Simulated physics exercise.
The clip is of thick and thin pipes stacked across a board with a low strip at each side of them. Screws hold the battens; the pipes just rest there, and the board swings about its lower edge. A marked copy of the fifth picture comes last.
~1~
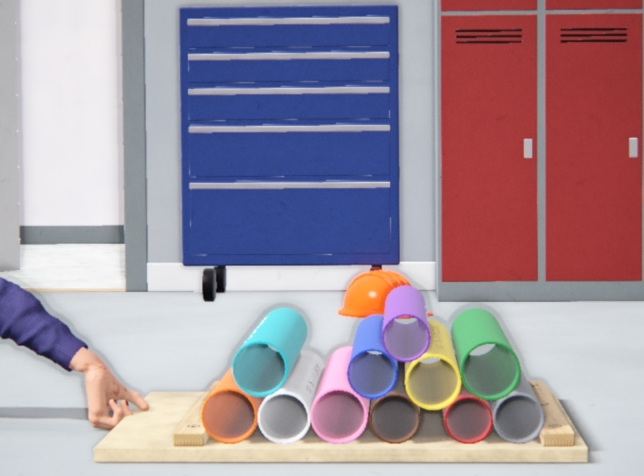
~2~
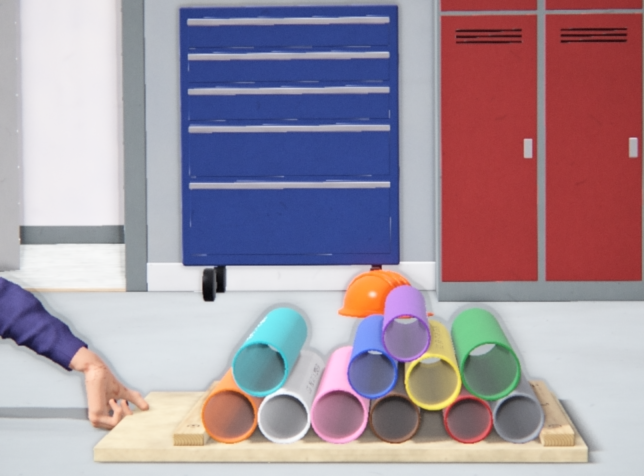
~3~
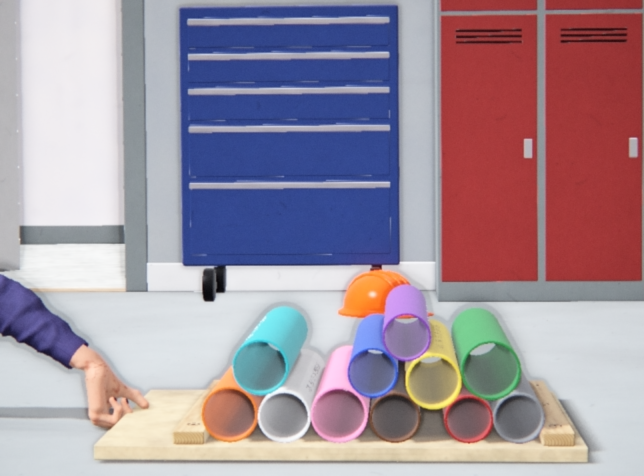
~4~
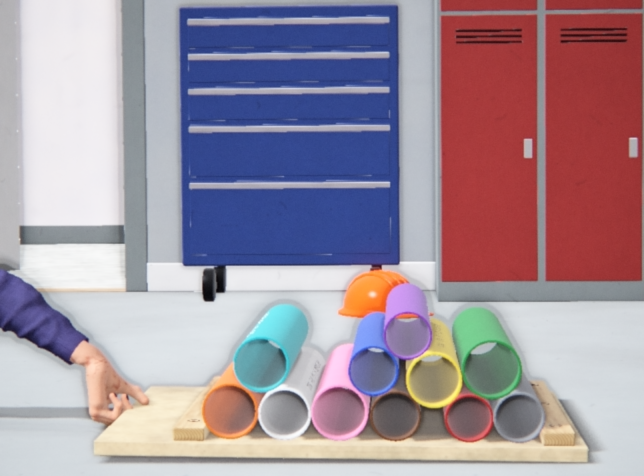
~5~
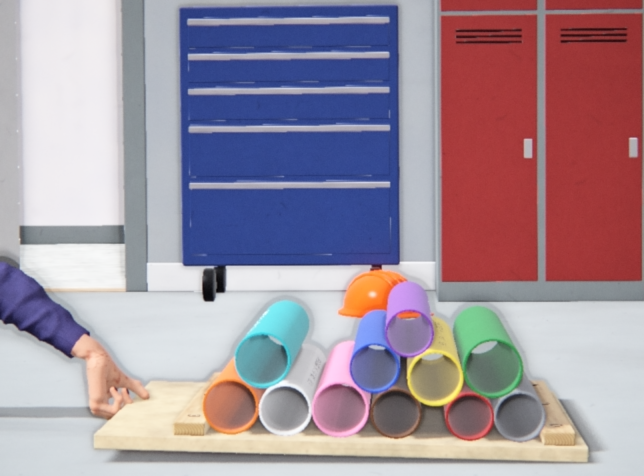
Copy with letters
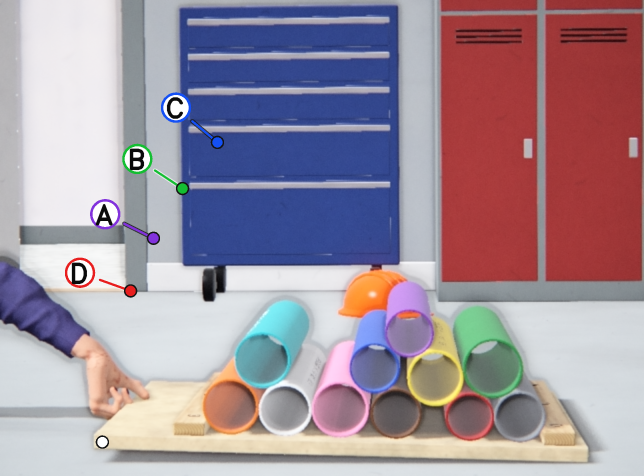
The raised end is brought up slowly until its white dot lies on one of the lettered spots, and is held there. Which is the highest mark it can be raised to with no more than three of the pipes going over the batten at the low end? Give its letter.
It can be raised to D.
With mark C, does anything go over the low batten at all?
Yes, at C.
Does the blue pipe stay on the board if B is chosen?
No, with B.
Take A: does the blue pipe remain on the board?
No.
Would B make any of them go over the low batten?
At B: Yes.
On the marked copy, A at (154, 238); B at (183, 189); C at (218, 143); D at (131, 291); the white dot at (102, 442).
Following D. Soon after the start, board at 17°.
Later, board at 20°.
In the end, board at 20°, two over the low batten (yellow, green).
As for the rest, A five over the low batten; B eleven over the low batten; C eleven over the low batten.
